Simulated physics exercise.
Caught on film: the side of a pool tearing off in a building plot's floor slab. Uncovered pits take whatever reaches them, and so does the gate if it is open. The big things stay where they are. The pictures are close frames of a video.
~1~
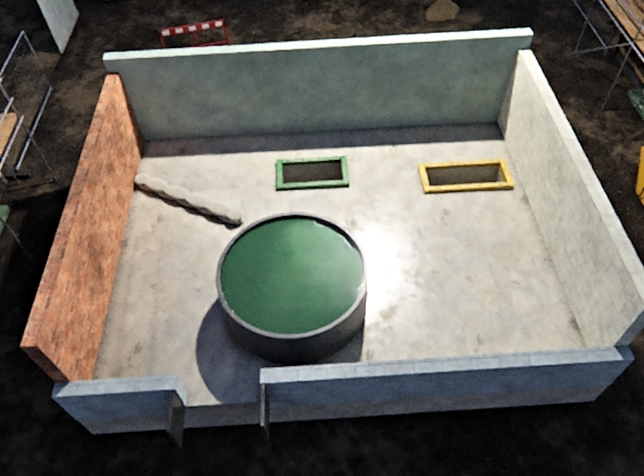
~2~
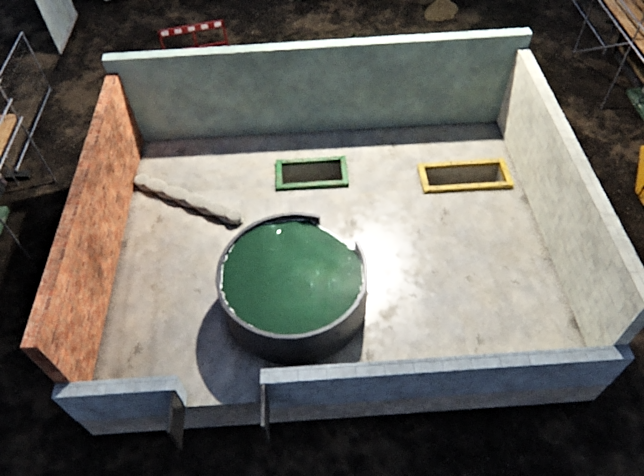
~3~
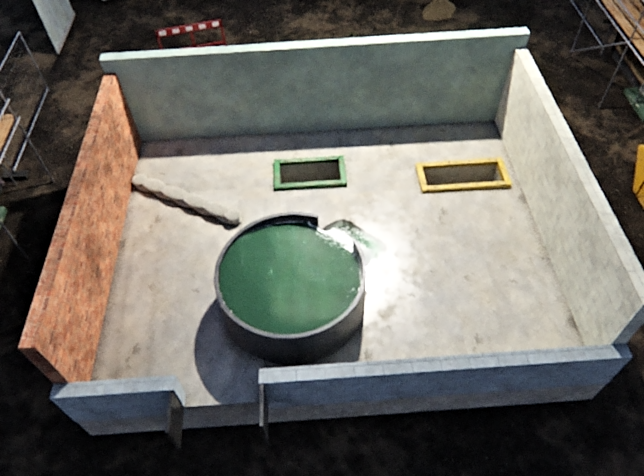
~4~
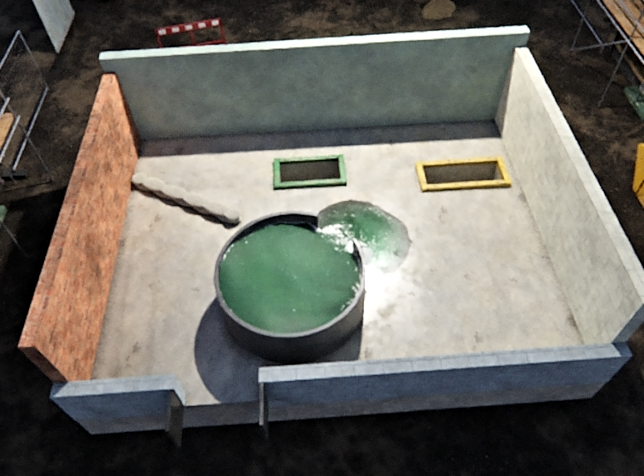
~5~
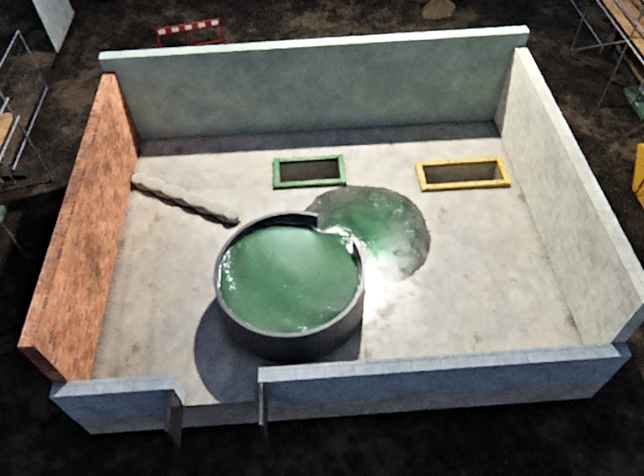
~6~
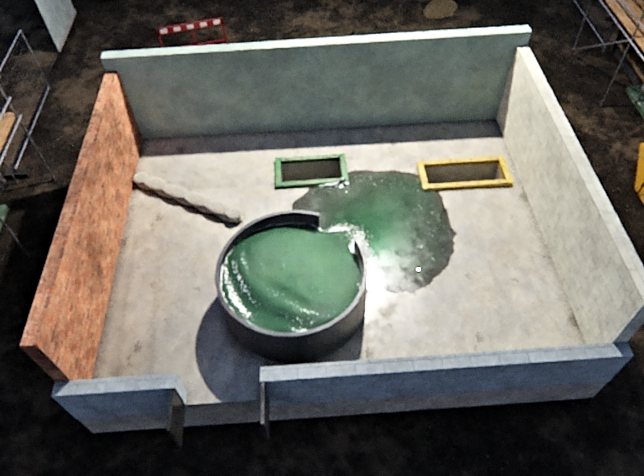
On a walled concrete floor, a round tank's far side breaks and green water spreads outward.
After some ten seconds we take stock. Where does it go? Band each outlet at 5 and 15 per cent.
The gate takes under 5 %; the green pit takes under 5 %; the yellow pit takes over 15 %.
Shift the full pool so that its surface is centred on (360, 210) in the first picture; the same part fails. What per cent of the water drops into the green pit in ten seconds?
In per cent: Green 0.
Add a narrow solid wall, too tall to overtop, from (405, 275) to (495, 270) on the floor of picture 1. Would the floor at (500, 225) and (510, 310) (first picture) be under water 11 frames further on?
In that order: Under water, clear.
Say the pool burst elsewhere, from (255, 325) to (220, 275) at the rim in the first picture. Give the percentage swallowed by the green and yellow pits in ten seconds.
Parts in a hundred: Green 0, yellow 0.
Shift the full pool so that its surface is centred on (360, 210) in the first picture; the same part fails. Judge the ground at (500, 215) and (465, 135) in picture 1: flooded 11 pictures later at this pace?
In that order: Under water, covered.
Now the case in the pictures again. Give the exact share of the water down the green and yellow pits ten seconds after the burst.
Near 4 and 20 in a hundred.
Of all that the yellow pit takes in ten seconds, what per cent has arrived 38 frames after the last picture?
Some 75 per cent.
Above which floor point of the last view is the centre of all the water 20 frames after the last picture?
Roughly at (373, 239).
A moment on, water covers 30 % of the floor; the gate 0 %, the green pit 1 %, the yellow pit 2 %.
Next, water covers 35 % of the floor; the gate 0 %, the green pit 2 %, the yellow pit 4 %.
Then, water covers 45 % of the floor; the gate 0 %, the green pit 3 %, the yellow pit 7 %.
Later, water covers 65 % of the floor; the gate 0 %, the green pit 3 %, the yellow pit 15 %.
In the end, water covers 75 % of the floor; the gate 0 %, the green pit 3 %, the yellow pit 20 %.
